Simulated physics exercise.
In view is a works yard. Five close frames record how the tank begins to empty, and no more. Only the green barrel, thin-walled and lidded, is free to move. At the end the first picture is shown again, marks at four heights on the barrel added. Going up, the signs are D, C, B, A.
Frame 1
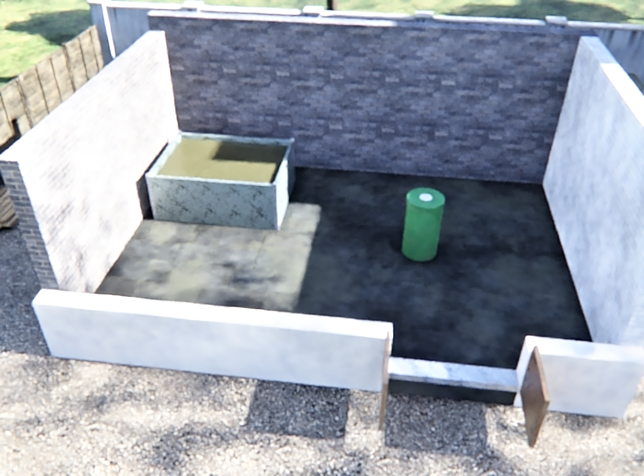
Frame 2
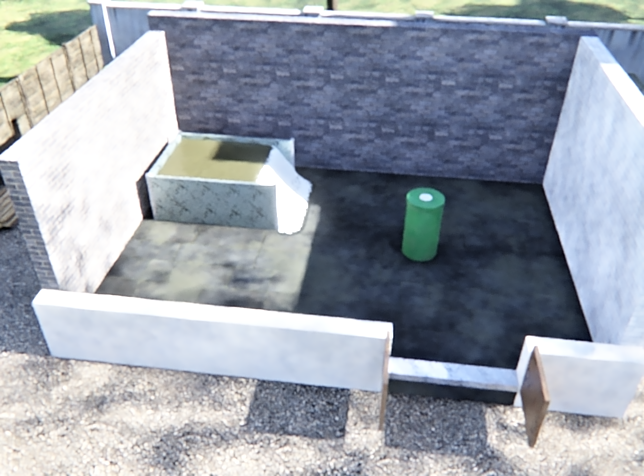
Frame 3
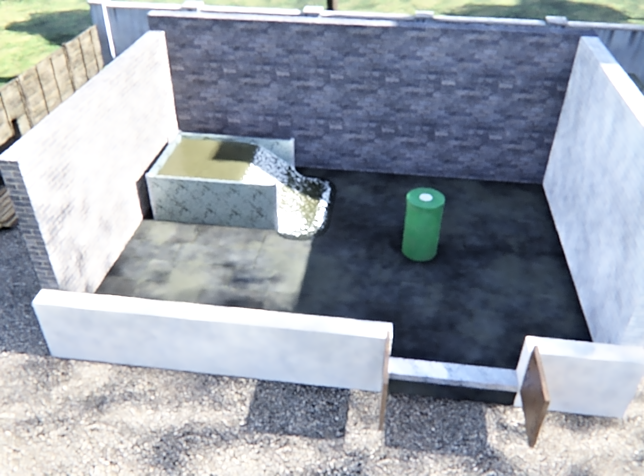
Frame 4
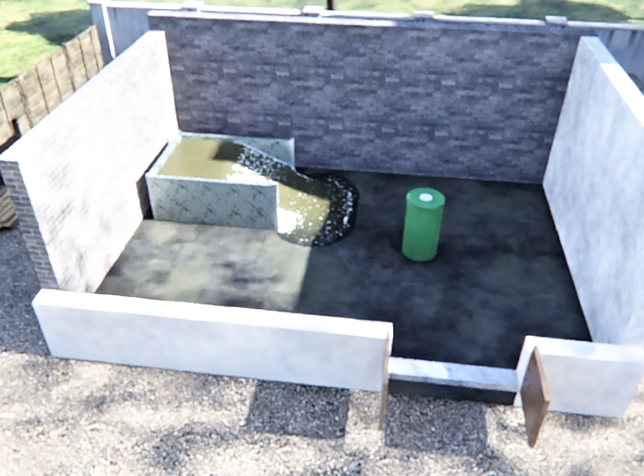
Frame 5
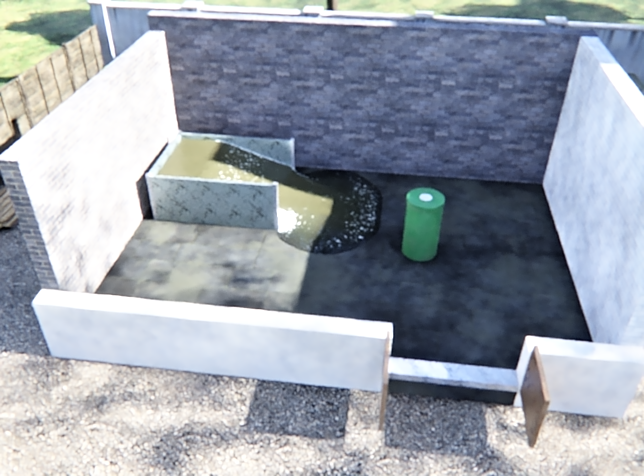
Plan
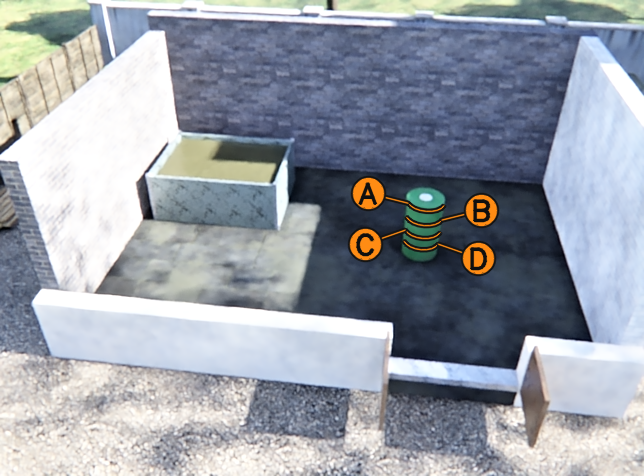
In a works yard, murky water pours from a tank and spreads right toward a green barrel.
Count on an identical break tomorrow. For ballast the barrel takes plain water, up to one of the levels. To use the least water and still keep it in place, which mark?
Choose C.
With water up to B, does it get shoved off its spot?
No, not at all.
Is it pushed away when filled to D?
Yes.
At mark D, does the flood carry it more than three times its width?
No, less.
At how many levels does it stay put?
Three of them.
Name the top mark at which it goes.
That would be D.
On the marked copy, A at (426, 211); B at (424, 225); C at (422, 238); D at (421, 249); from the bottom up D, C, B, A.
If A is chosen, it does not move.
If B is chosen, it does not move.
If C is chosen, it does not move.
If D is chosen, it is pushed about its own width away.
